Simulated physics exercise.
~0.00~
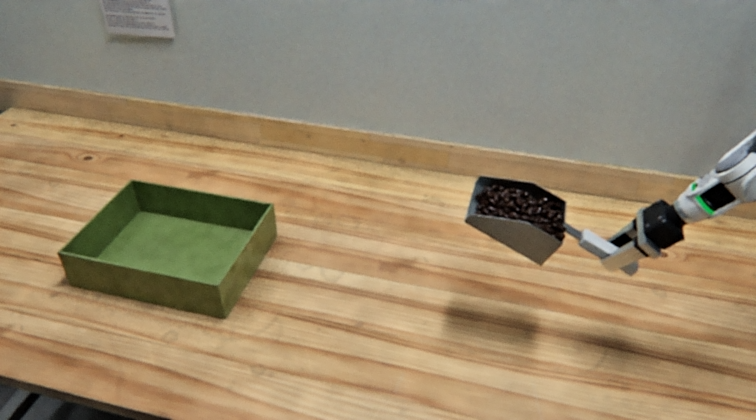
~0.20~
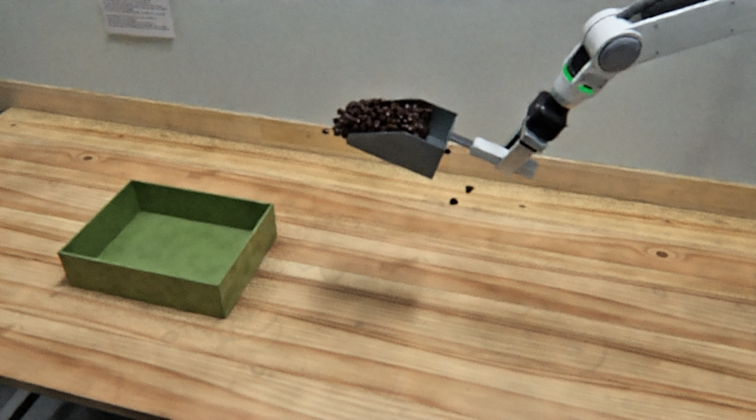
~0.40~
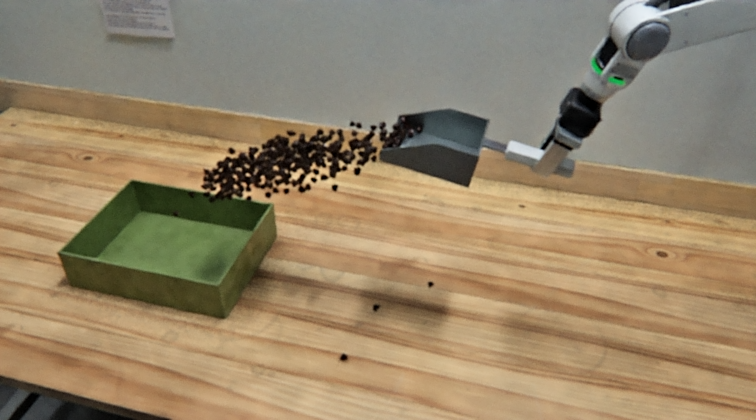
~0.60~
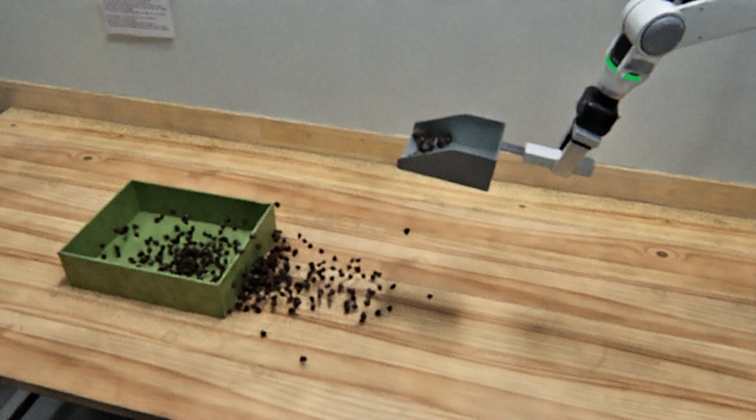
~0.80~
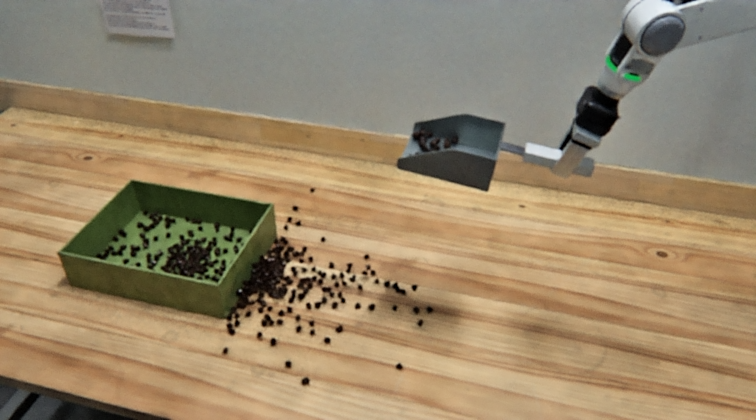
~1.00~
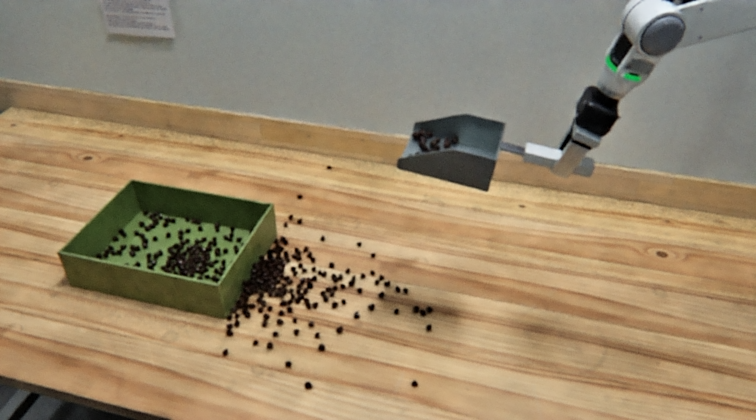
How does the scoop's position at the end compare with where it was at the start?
The scoop ends up higher above the table and somewhat farther to the left than where it began.
Wooden tabletop with robot arm flinging dark beans leftward from scoop, many landing in green bin, others scattering outside, few staying.
